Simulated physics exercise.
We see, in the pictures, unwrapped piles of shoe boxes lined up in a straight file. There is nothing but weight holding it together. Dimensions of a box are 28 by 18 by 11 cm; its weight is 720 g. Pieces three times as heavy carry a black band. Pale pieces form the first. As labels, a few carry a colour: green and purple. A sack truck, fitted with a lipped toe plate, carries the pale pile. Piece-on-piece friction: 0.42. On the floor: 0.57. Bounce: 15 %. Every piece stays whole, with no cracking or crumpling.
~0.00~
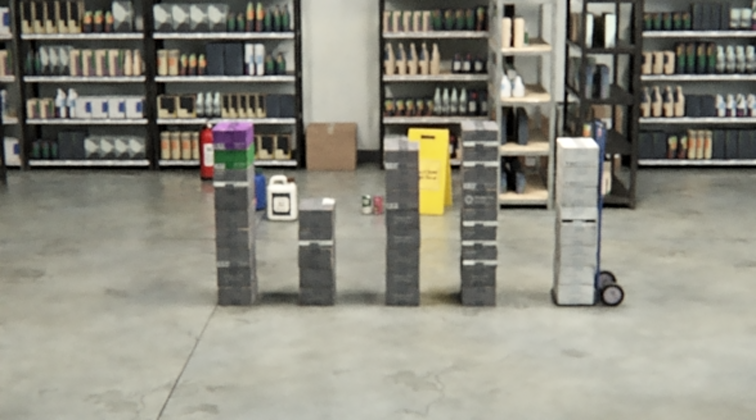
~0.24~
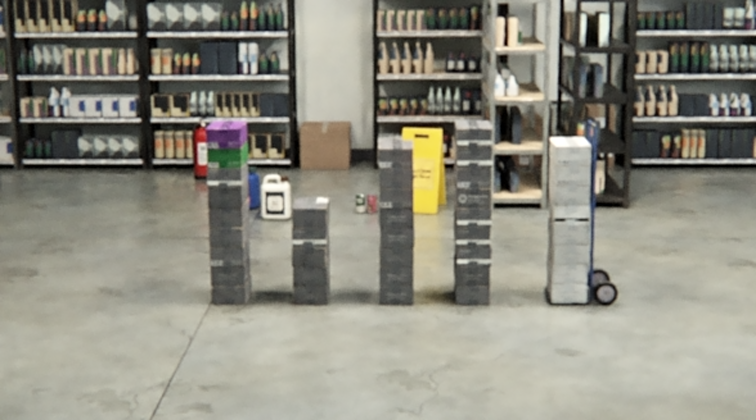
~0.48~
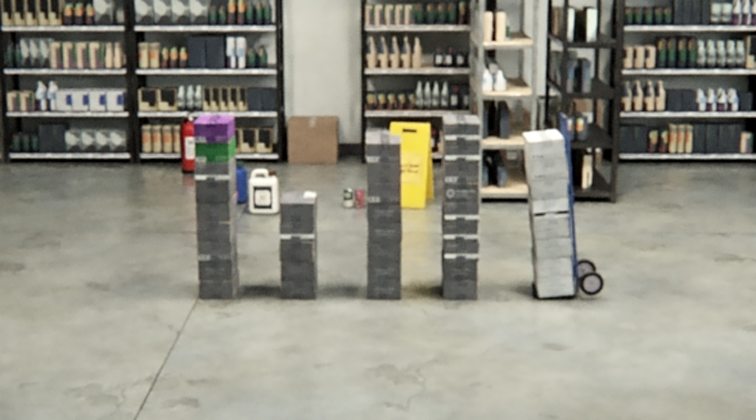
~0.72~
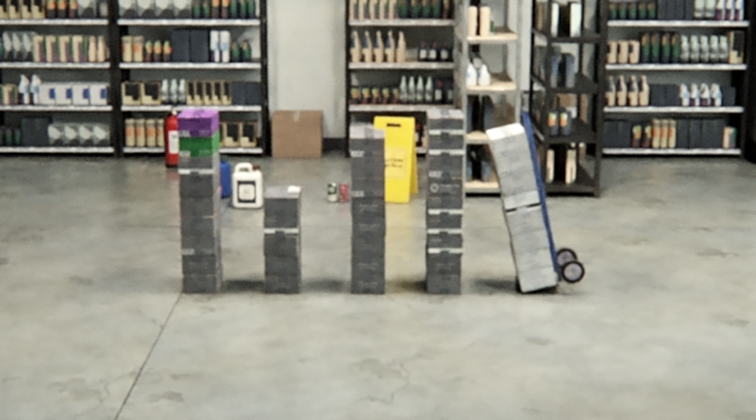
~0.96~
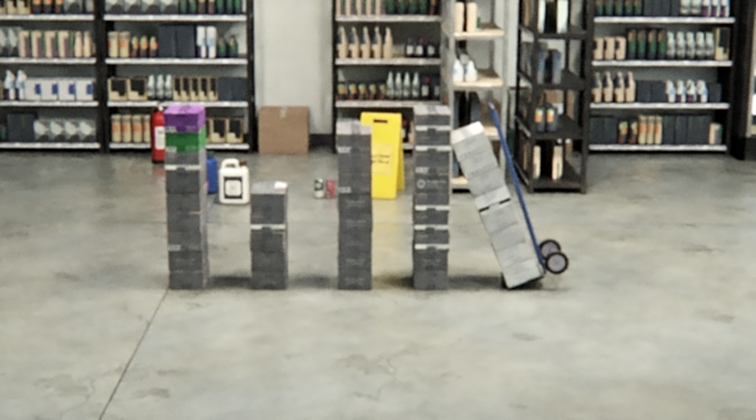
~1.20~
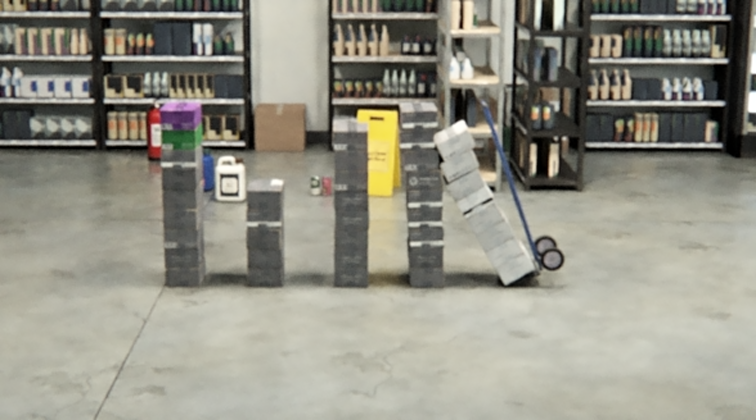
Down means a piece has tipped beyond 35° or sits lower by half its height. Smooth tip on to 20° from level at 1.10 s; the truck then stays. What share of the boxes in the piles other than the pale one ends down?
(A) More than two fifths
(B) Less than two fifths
A.
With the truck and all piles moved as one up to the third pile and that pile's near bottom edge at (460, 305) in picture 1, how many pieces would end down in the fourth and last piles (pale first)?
Down per pile: Fourth 4; last 8.
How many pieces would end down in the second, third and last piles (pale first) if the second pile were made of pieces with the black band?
Down by pile: Second 0, third 0, last 0.
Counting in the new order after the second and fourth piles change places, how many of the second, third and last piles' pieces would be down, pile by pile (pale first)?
After the swap, the second pile would have 0 down, the third 0 and the last 0.
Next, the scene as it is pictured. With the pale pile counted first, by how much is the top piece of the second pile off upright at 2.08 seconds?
30°.
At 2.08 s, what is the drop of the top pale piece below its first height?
Some 25 centimetres.
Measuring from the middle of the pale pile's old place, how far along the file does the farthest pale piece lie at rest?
80 cm.
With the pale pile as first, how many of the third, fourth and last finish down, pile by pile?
Number of pieces - third 8, fourth 4, last 9.
After 2.08 s, 8 of the pale pile down; 5 of the 31 other boxes down.
After 2.92 s, 8 of the pale pile down; 21 of the 31 other boxes down; purple box leaning 24°, 54 mm lower; green box leaning 24°, 48 mm lower.
At rest (4.7 s), 8 of the pale pile down; 29 of the 31 other boxes down; green box on its side; purple box on its side. That is 94 per cent.
